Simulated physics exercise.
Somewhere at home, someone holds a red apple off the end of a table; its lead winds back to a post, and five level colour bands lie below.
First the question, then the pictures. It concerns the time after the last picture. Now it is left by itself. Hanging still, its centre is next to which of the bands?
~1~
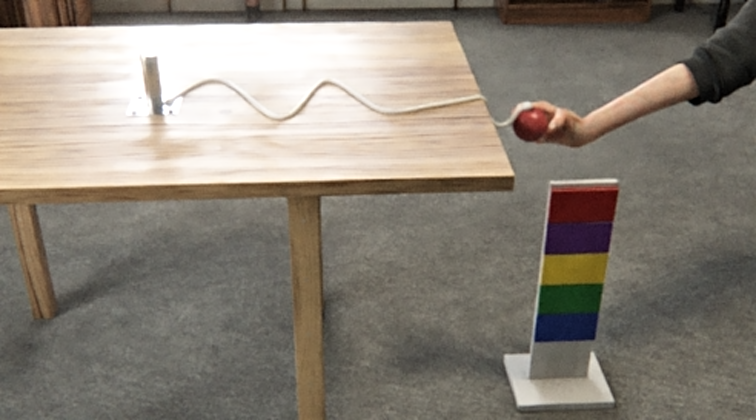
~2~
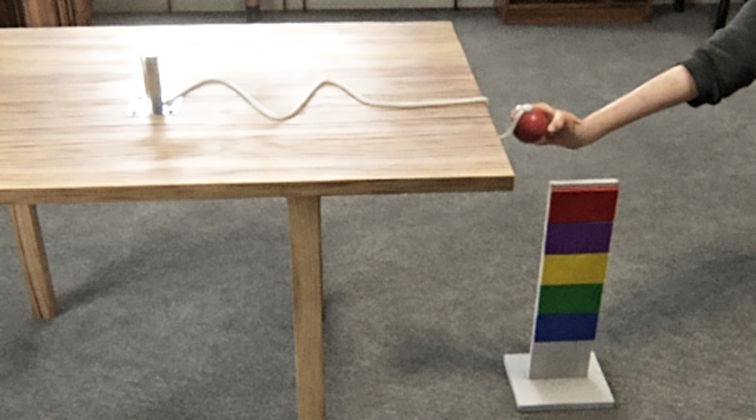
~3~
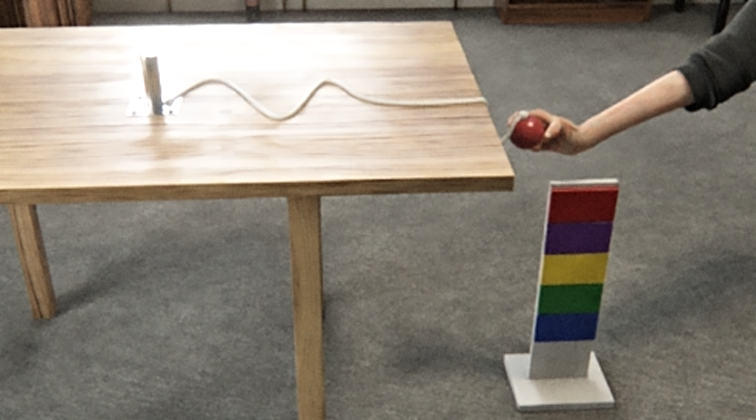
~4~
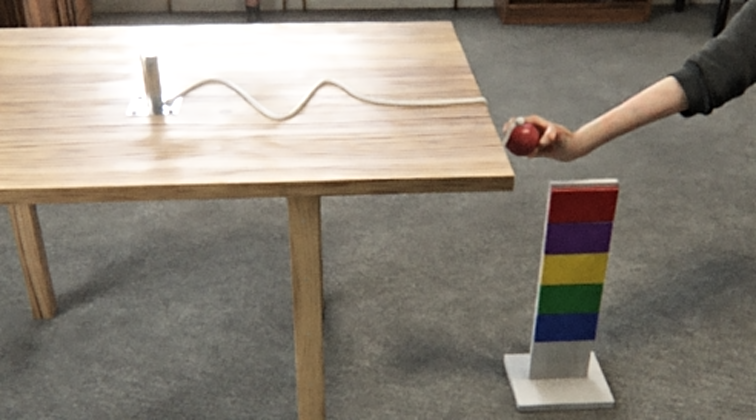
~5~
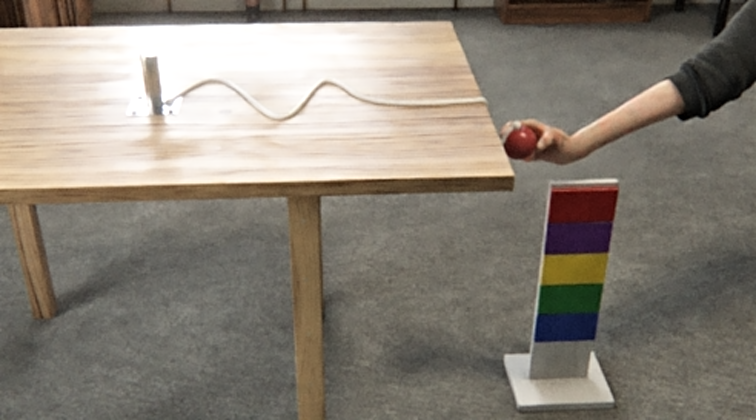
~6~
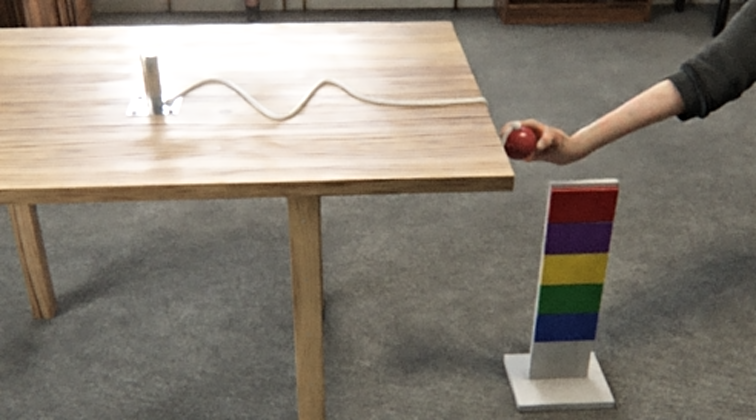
Its middle rests at the blue band.
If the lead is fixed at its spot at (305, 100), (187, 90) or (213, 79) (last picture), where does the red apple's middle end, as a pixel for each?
First (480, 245), next (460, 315), last (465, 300).
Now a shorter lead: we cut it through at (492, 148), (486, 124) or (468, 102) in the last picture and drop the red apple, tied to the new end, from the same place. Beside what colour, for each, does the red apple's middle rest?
Green; yellow; purple.
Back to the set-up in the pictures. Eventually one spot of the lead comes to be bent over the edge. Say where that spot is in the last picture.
Near (335, 82).
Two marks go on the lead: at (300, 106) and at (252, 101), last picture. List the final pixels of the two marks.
Around (407, 95); the other one around (322, 98).
Soon after, apple near (463, 311); level with green.
Then, apple near (469, 332); level with blue.
At rest, apple near (459, 333); level with blue. The blue one.
